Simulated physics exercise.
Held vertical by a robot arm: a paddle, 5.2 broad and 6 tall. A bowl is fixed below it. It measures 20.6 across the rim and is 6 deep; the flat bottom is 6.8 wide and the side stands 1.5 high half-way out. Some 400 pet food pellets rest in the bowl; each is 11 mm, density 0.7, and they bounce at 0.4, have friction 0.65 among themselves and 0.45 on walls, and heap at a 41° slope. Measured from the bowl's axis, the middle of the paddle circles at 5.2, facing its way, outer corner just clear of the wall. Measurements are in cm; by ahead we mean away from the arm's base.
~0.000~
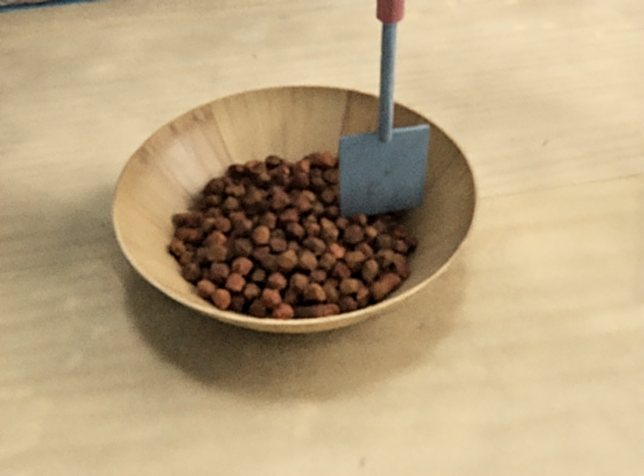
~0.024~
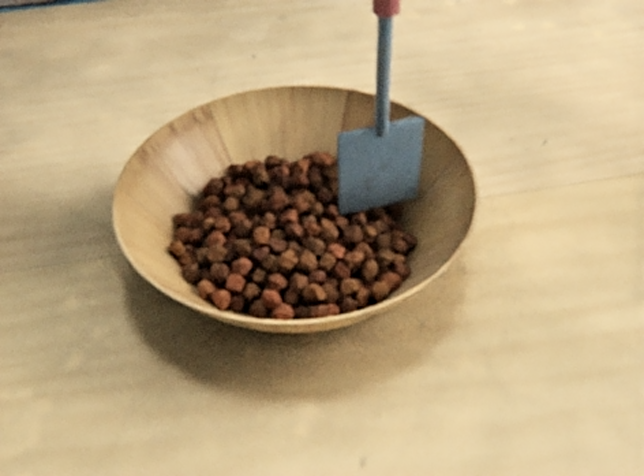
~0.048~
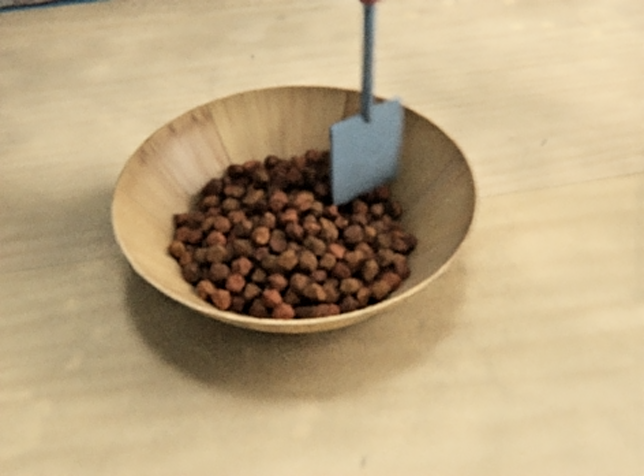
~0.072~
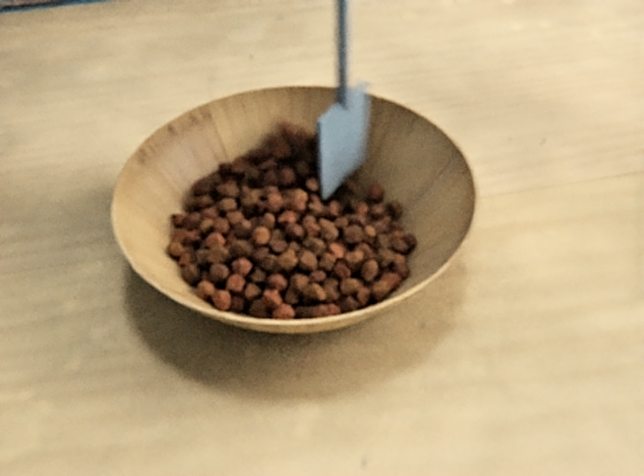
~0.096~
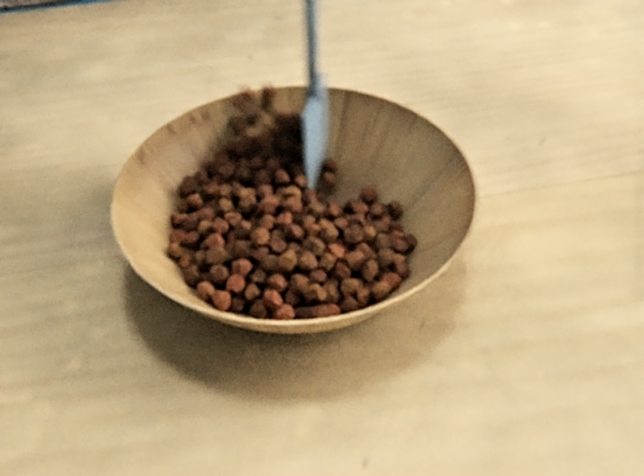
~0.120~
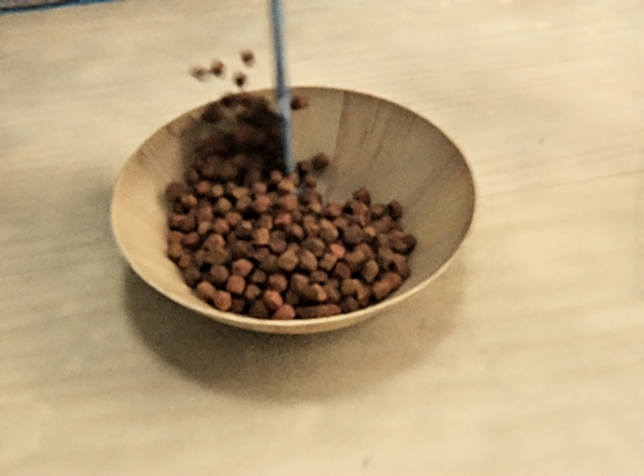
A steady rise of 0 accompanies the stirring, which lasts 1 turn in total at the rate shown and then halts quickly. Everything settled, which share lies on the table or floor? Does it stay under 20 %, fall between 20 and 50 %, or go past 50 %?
It falls between 20 and 50 %.
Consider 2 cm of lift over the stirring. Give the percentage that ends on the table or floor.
Estimate: Close to 10 %.
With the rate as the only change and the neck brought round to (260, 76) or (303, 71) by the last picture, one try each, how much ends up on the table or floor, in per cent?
About 35 % for one try and about 25 % for the other, in order.
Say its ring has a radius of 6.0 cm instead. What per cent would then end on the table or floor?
Close to 15 in a hundred then.
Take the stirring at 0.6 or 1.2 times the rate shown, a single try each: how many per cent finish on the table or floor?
Estimates in order: Some 15 % and some 35 %.
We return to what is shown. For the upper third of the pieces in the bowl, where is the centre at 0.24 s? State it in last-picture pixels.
I'd point to somewhere close to (209, 251).
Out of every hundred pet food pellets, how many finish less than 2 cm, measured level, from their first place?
Roughly 30 percent of the load.
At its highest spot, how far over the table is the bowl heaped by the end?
6.0 cm or so.
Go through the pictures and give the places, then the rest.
Paddle neck at (386, 110), 0° round; upper third of the load around (289, 223), from x 175 to 410, top at y 160; 395 in the bowl, in the first picture.
Paddle neck at (382, 104), 6° round; upper third of the load around (289, 222), from x 175 to 410, top at y 160, in the second picture.
Paddle neck at (367, 90), 24° round; upper third of the load around (288, 222), from x 175 to 410, top at y 155, in the third picture.
Paddle neck at (343, 78), 45° round; upper third of the load around (284, 207), from x 175 to 410, top at y 130, in the fourth picture.
Paddle neck at (313, 72), 66° round; upper third of the load around (272, 196), from x 175 to 410, top at y 95, in the fifth picture.
Paddle neck at (280, 72), 86° round; upper third of the load around (255, 192), from x 175 to 410, top at y 60; 393 in the bowl, 2 in flight or on the tool, in the sixth picture.
After 0.24 s, 189° round, highest piece 10 above the table; 367 in the bowl, 28 in flight or on the tool.
After 0.36 s, 291° round, highest piece 10 above the table; 317 in the bowl, 35 on the table or floor, 43 in flight or on the tool.
After 0.62 s, 0° round, highest piece 7 above the table; 280 in the bowl, 115 on the table or floor.
After 1.32 s, 0° round, highest piece 7 above the table; 280 in the bowl, 115 on the table or floor.
At rest, 280 in the bowl, 115 on the table or floor. That is 29 % on the table or floor.
